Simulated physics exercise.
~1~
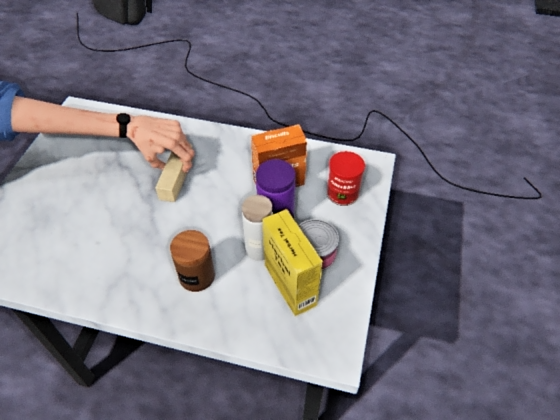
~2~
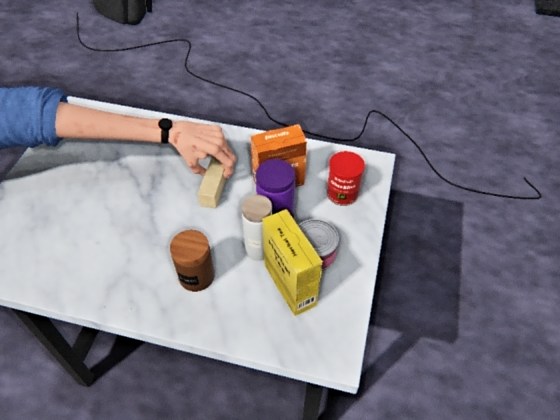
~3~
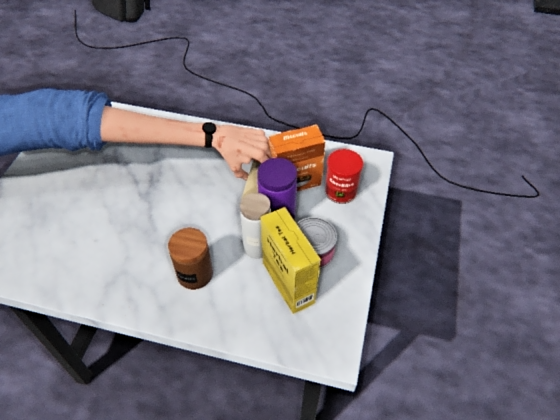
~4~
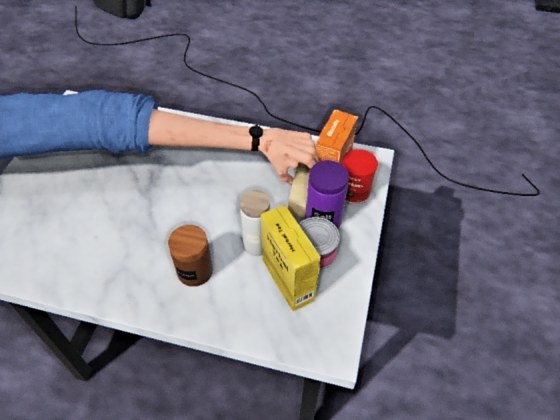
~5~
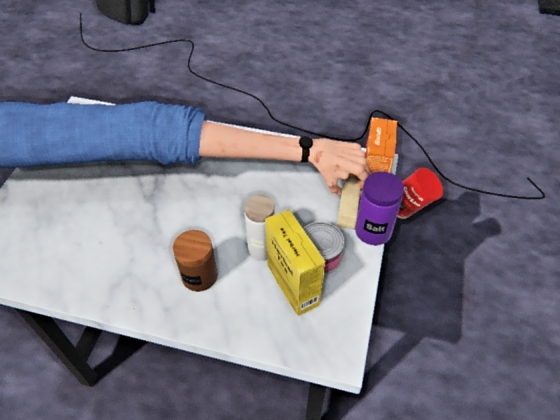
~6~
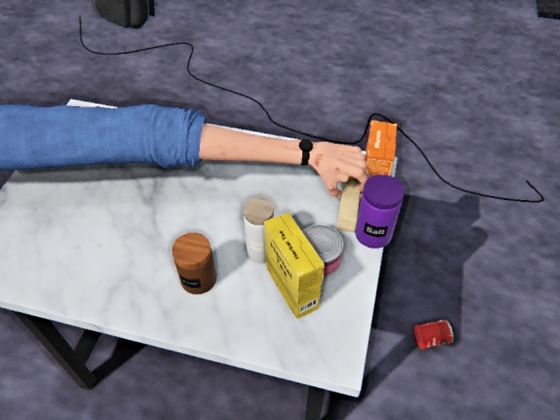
On a marble-topped table, a hand slides a block rightward, pushing a purple jar and orange packet and knocking a red tin off.
